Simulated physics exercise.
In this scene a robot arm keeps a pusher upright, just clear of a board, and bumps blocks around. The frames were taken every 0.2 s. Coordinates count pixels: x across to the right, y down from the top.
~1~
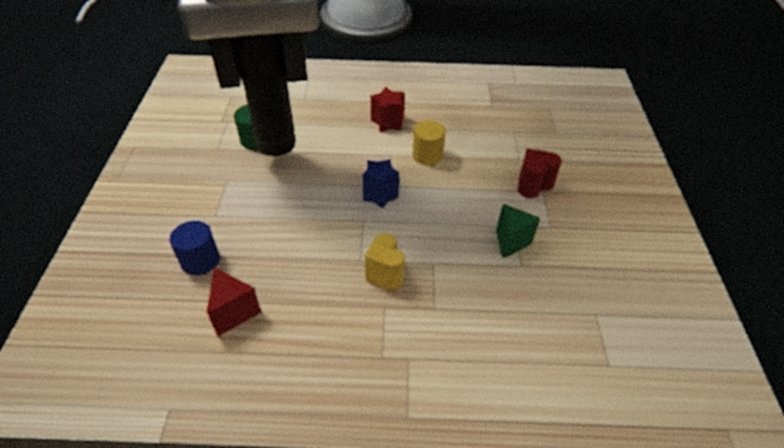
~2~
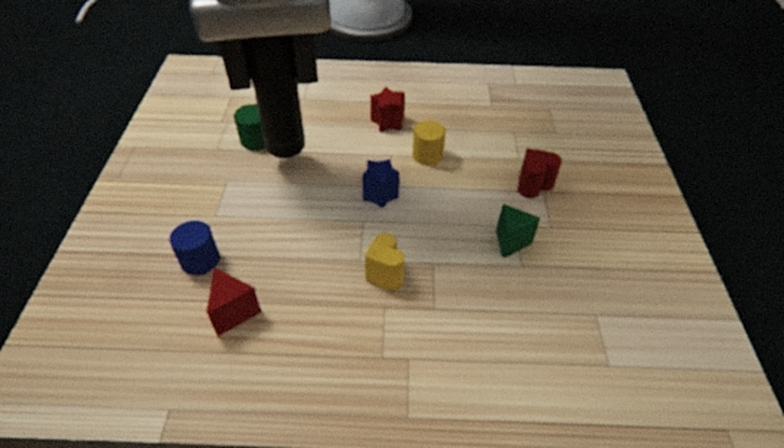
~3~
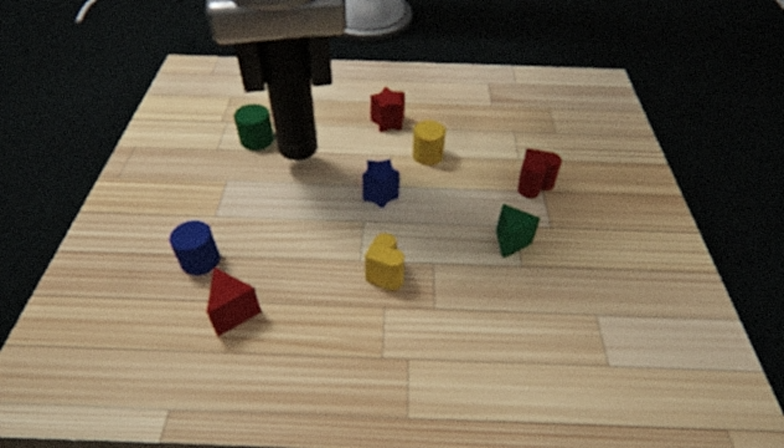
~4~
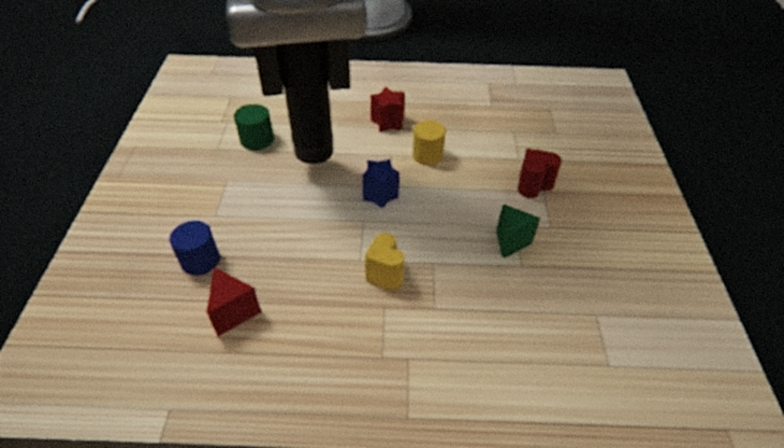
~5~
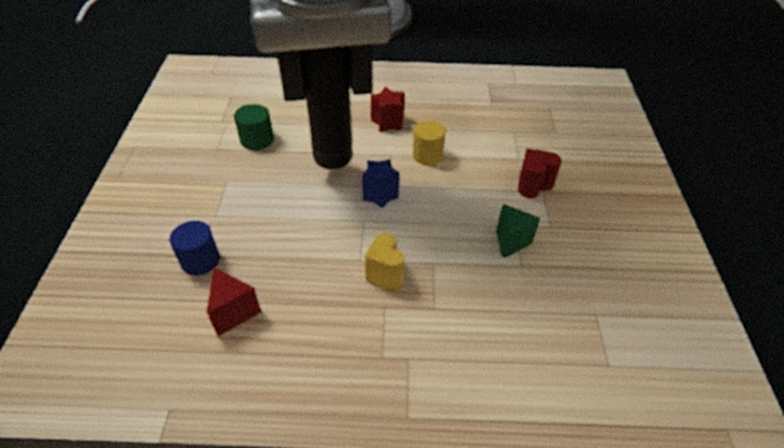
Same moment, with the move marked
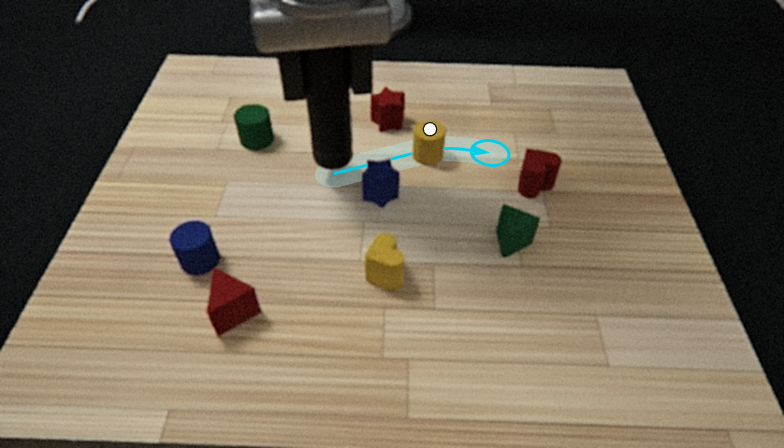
A dark, rod-like pusher on a robotic arm hangs over a pale wooden board, seen from above at an angle against a black surround. Red, blue, green and yellow blocks lie scattered around, with a blue star near the middle, a yellow heart below it and a green cylinder at upper left. The pusher glides right and slightly downward toward the blue star, while the blocks and camera stay still.
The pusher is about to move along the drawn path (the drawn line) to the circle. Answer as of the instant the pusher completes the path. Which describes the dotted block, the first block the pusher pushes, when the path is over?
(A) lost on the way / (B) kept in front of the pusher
Option B.
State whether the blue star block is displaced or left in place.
It barely shifts, if at all.
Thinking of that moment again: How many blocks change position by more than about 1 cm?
Looking at the path, I think only one of the blocks ends up more than 1 cm away.
The drawn path runs from (335, 174) by way of (387, 160) and (437, 149) to (490, 153); the dot is on the yellow cylinder.
One third of the way, pusher (387, 144); nothing pushed yet.
Two thirds of the way, pusher (439, 133); yellow cylinder (476, 125).
At the end, pusher (493, 136); blue star block not moved; yellow cylinder (531, 128).
